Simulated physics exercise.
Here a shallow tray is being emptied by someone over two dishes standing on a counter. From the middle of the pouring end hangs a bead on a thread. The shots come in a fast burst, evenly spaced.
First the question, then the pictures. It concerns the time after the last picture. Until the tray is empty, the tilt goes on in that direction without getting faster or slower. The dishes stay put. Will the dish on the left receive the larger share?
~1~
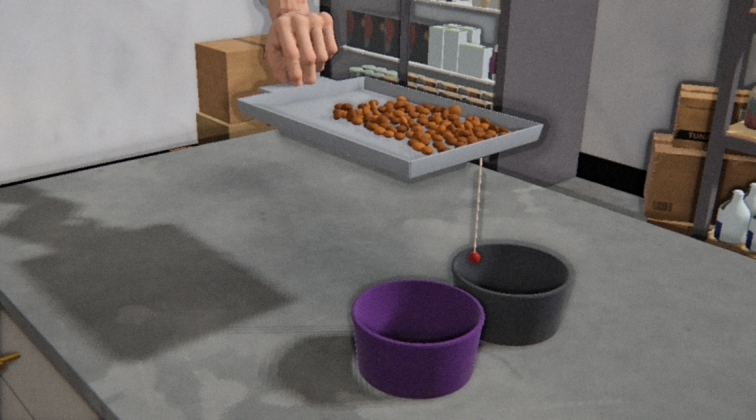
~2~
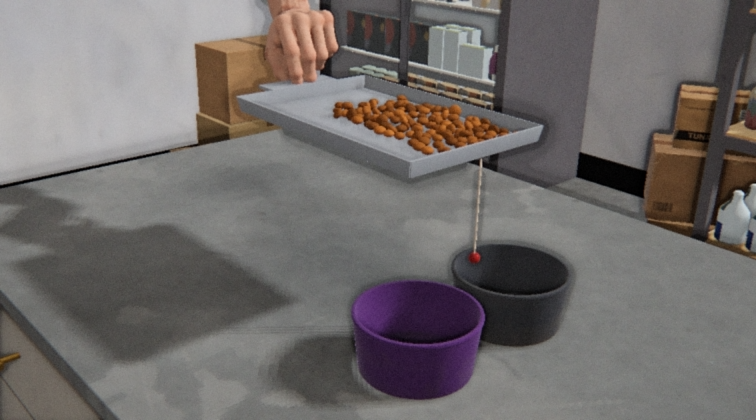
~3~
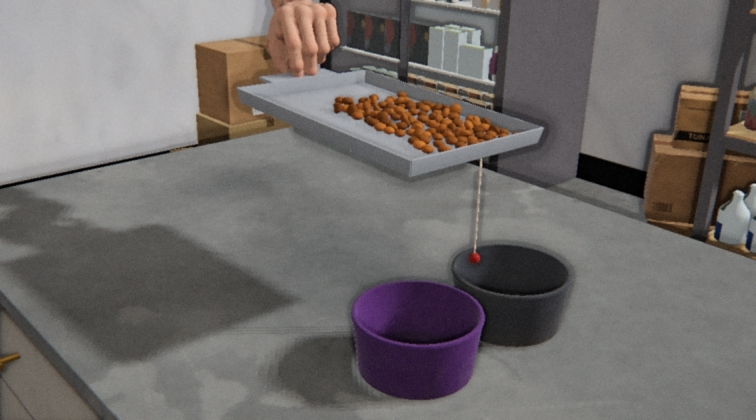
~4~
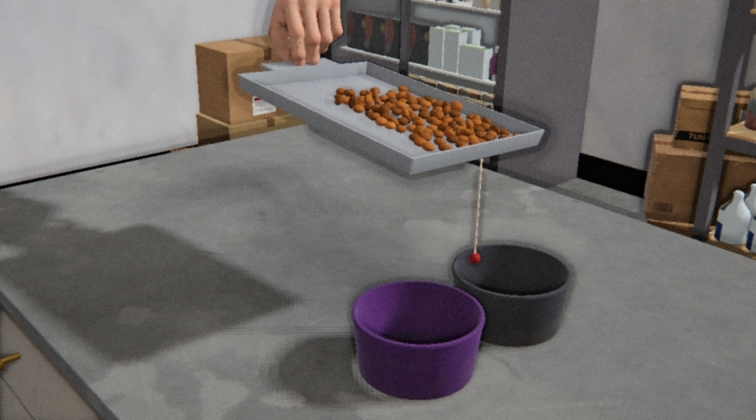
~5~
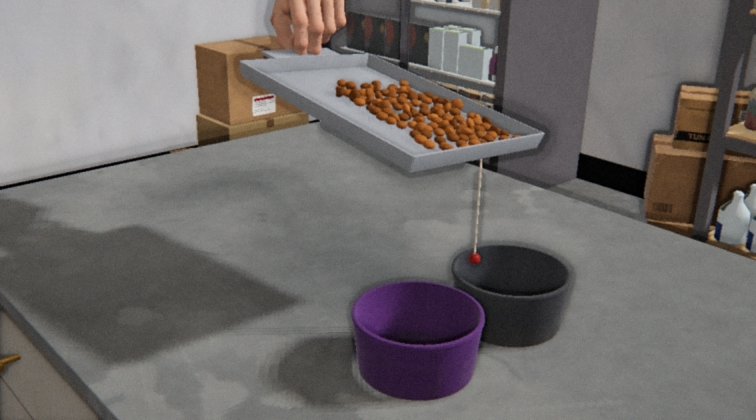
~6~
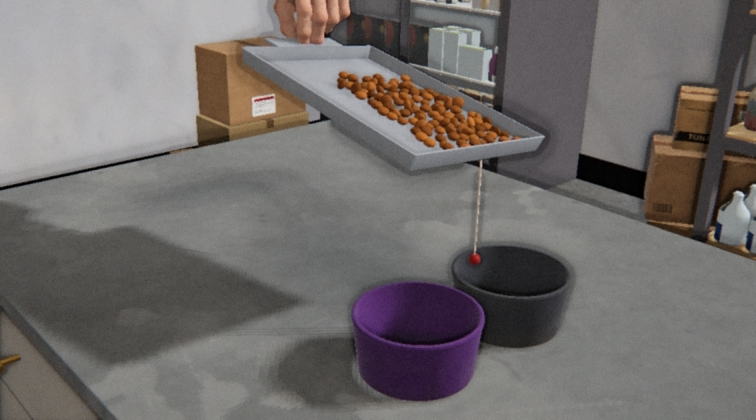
More pours into the right one.
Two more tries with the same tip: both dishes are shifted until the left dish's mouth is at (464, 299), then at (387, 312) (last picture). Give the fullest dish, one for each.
Try 1: The dish at right. Try 2: The dish at right.
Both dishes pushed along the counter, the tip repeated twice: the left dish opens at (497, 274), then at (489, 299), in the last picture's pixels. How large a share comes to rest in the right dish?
It would be roughly 30 per cent, followed by roughly 70 per cent.
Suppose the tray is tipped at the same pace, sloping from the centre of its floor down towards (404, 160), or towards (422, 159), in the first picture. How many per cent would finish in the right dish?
0 %, give or take, and then 0 %.
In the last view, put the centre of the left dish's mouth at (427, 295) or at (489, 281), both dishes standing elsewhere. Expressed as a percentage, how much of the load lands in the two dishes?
About 90% and about 70%.
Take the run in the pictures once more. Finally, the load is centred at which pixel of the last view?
(528, 305).
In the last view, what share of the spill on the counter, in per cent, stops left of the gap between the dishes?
I reckon around 0 per cent.
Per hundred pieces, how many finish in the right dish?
It works out to roughly 70 percent of the load.
Shortly afterwards, tray tipped steeply; the whole lot on the tray.
Next, tray tipped right over; near a quarter on the tray; near a third in the right dish; a little outside both; near a quarter in the air.
Some moments later, tray tipped past a quarter turn; the bulk in the right dish; near a quarter outside both.
In the end, tray tipped past a quarter turn; none at all in the left dish; the bulk in the right dish; near a quarter outside both.
